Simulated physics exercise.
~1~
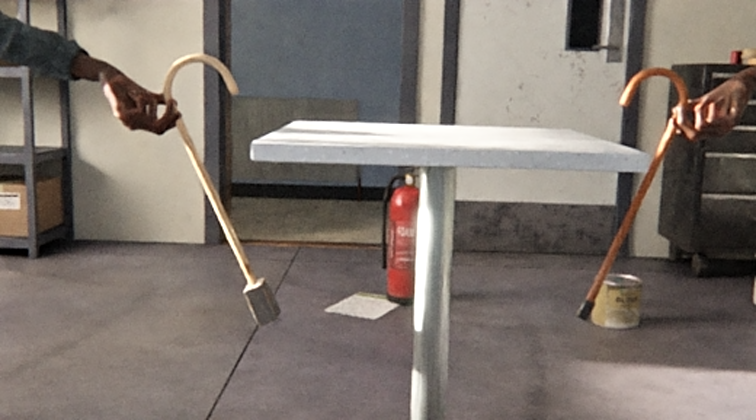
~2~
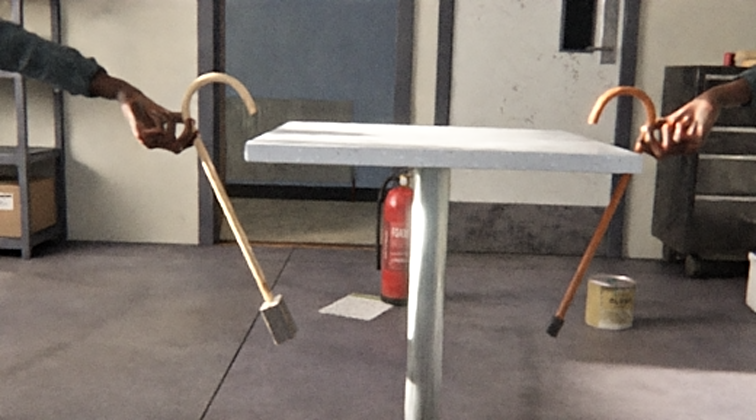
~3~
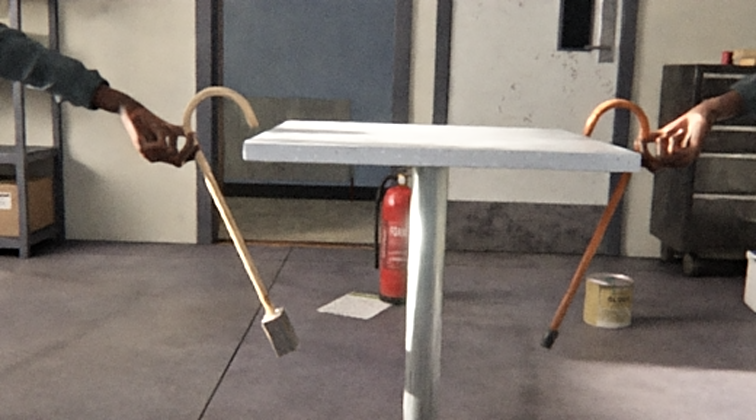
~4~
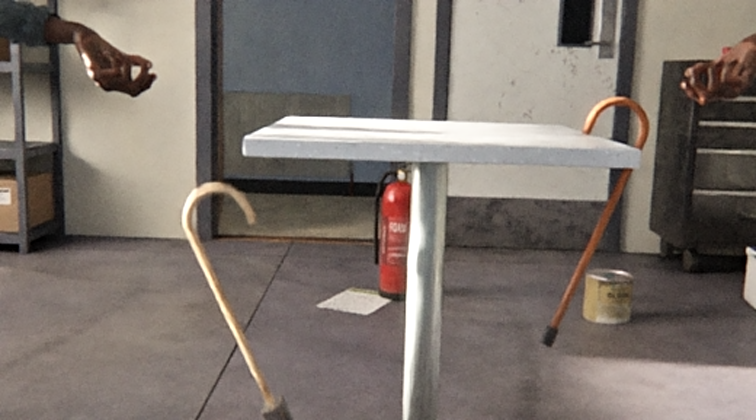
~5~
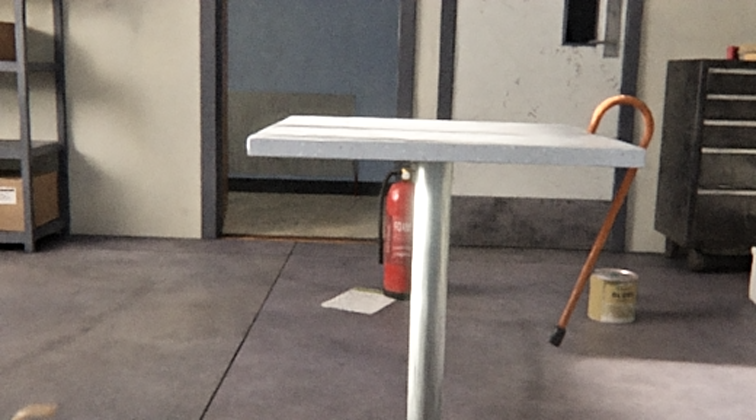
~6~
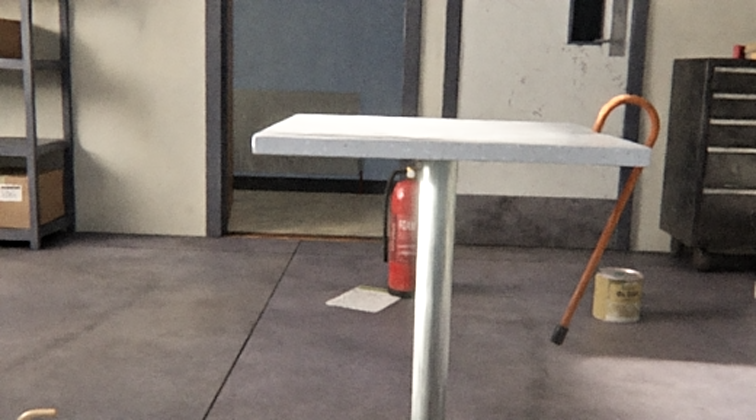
At a small table, two hands release canes; the left falls, the orange one stays hooked.
